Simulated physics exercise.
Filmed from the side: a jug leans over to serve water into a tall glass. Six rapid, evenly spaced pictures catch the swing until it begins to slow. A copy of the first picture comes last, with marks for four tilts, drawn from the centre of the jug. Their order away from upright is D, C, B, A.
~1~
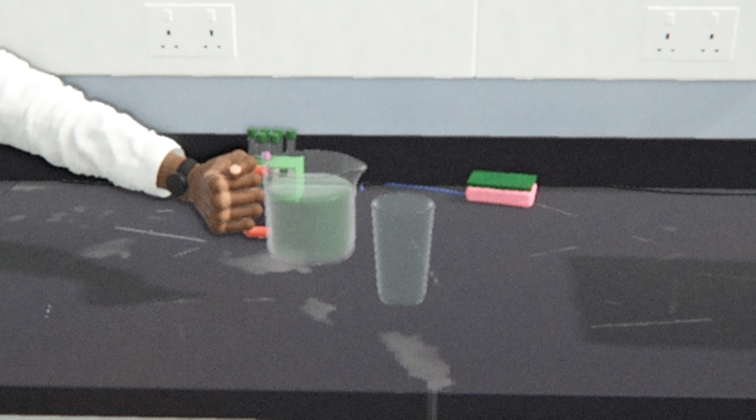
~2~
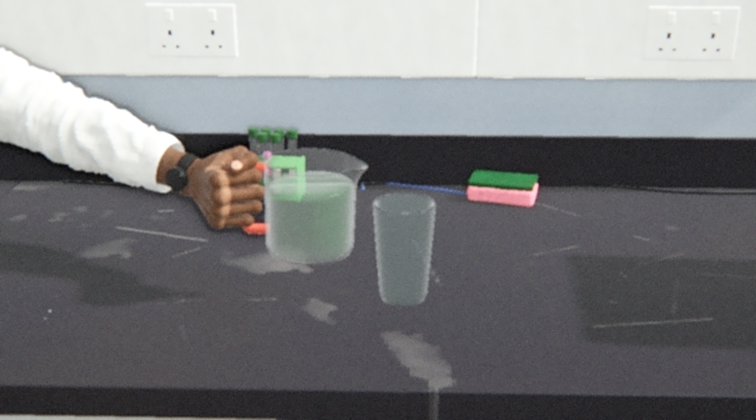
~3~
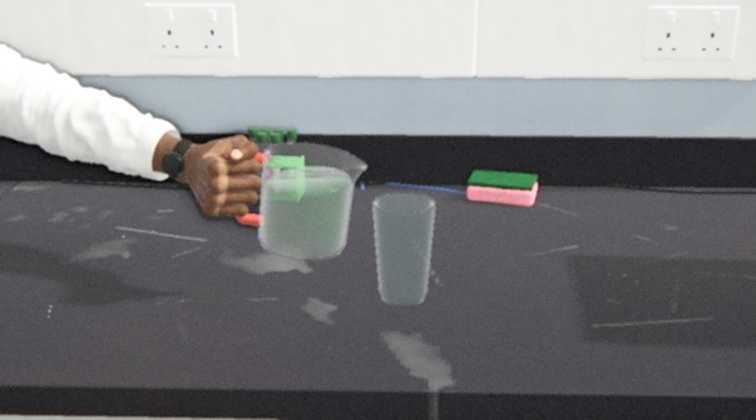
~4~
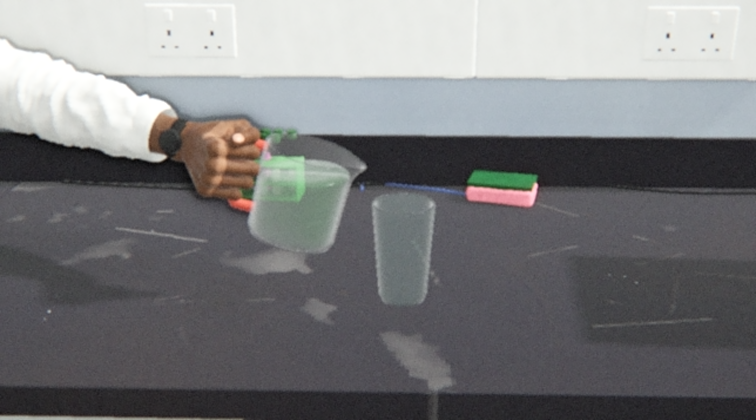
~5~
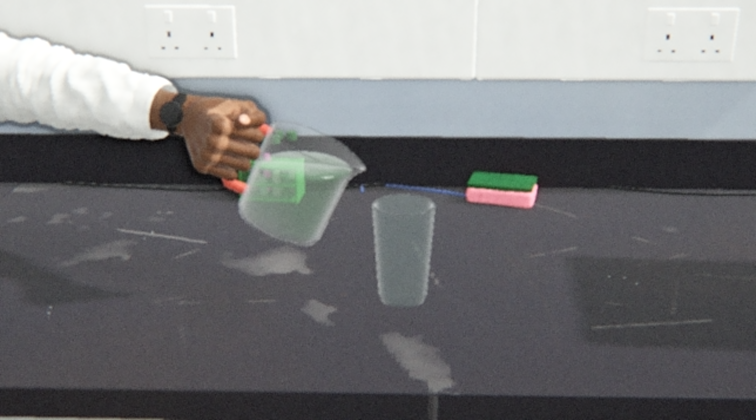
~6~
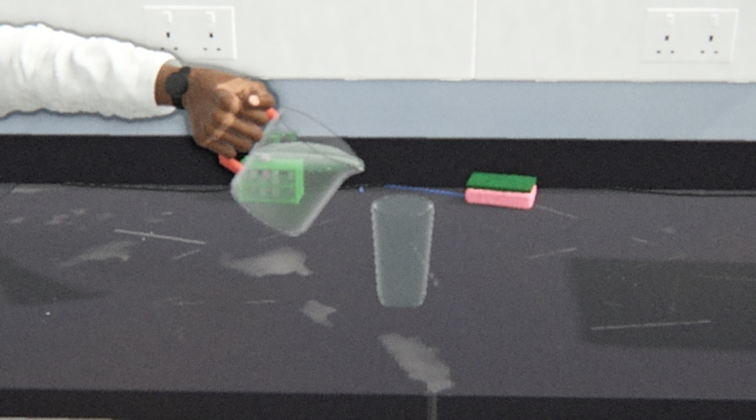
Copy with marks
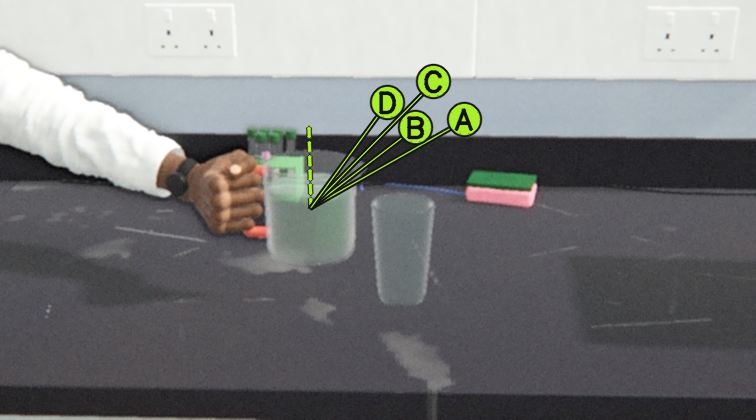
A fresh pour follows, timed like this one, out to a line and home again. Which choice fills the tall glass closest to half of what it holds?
B.
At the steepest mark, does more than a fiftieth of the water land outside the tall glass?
No.
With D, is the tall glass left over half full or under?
Under.
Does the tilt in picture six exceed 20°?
Yes, it does.
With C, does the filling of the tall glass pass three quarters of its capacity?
No, it does not.
On the marked copy, A at (449, 128); B at (401, 138); C at (422, 94); D at (377, 116).
With A, the tall glass ends with about 76 % of what it can hold.
With B, the tall glass ends with about 49 % of what it can hold.
With C, the tall glass ends with about 27 % of what it can hold.
With D, the tall glass ends with about 12 % of what it can hold.
